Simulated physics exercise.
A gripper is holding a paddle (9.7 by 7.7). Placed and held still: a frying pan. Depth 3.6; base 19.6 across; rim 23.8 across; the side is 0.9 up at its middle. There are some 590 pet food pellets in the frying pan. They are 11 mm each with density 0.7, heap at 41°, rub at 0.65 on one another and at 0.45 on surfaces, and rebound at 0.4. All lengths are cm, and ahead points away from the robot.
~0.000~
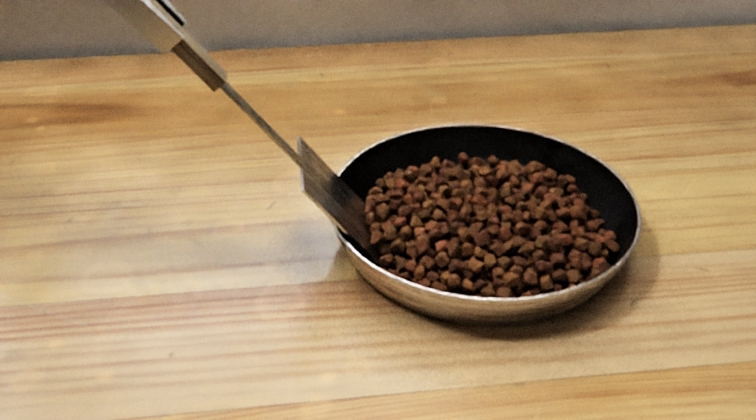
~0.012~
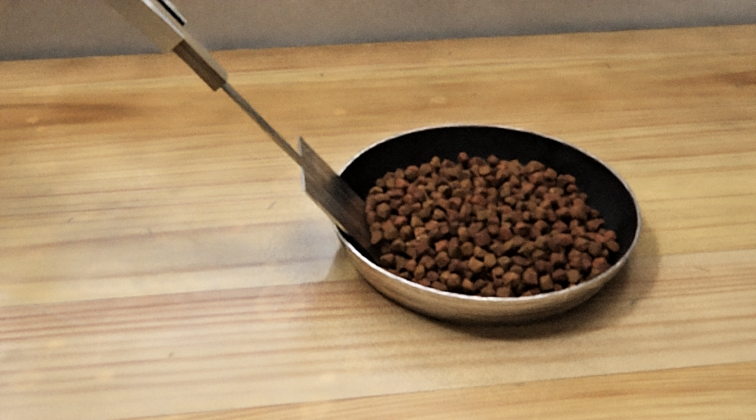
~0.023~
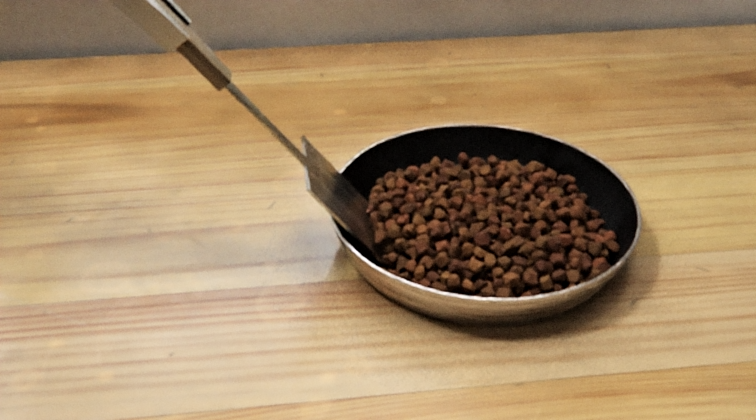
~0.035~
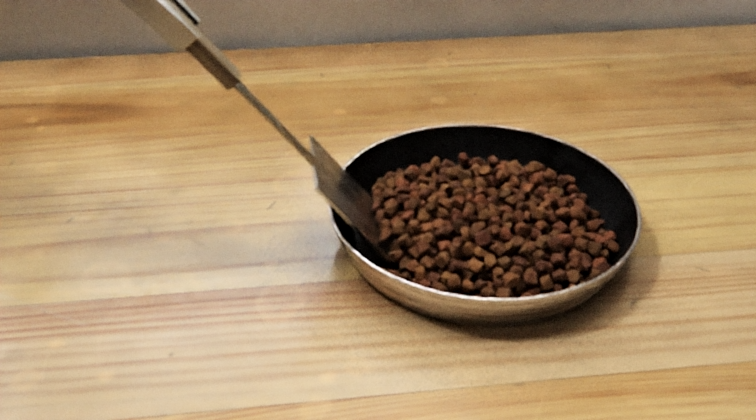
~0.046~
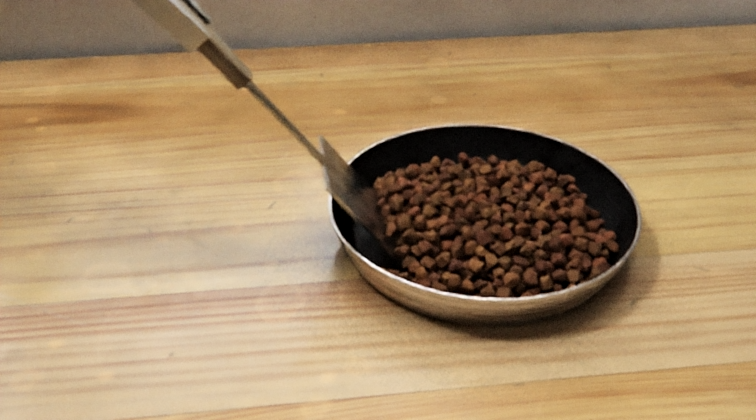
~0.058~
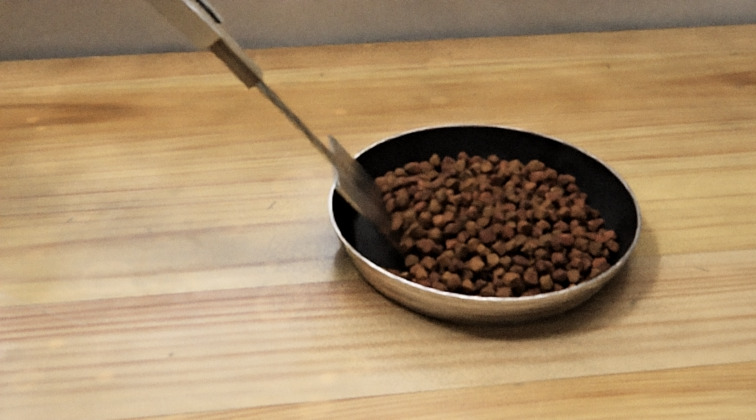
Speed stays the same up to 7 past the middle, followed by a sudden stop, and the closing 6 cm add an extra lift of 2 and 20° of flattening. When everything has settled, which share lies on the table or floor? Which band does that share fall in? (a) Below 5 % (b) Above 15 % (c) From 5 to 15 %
Answer: C.
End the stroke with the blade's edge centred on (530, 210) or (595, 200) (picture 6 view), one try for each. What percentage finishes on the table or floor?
I'd say roughly 0 per cent, then roughly 20 per cent.
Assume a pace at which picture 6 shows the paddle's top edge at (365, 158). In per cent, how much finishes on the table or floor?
My guess is around 20 percent.
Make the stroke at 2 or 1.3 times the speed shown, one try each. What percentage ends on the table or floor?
Estimates in order: 20 per cent, 15 per cent.
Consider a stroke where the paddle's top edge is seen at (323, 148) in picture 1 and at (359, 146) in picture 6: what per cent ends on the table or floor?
My guess would be close to 10 per cent.
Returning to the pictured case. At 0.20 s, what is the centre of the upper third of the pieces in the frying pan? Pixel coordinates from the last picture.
(540, 192).
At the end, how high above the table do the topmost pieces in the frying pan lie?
Some 6.0 cm above the table.
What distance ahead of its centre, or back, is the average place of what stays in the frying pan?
Roughly 4.0 cm ahead of the centre.
After 0.13 s, sloping 53°, highest piece 5 above the table; 592 in the frying pan.
After 0.20 s, sloping 45°, highest piece 6 above the table; 592 in the frying pan.
After 0.44 s, sloping 33°, highest piece 6 above the table; 553 in the frying pan, 38 on the table or floor, 1 on the blade or in flight.
After 1.49 s, sloping 33°, highest piece 6 above the table; 549 in the frying pan, 43 on the table or floor.
At rest, 549 in the frying pan, 43 on the table or floor. That is 7 % on the table or floor.
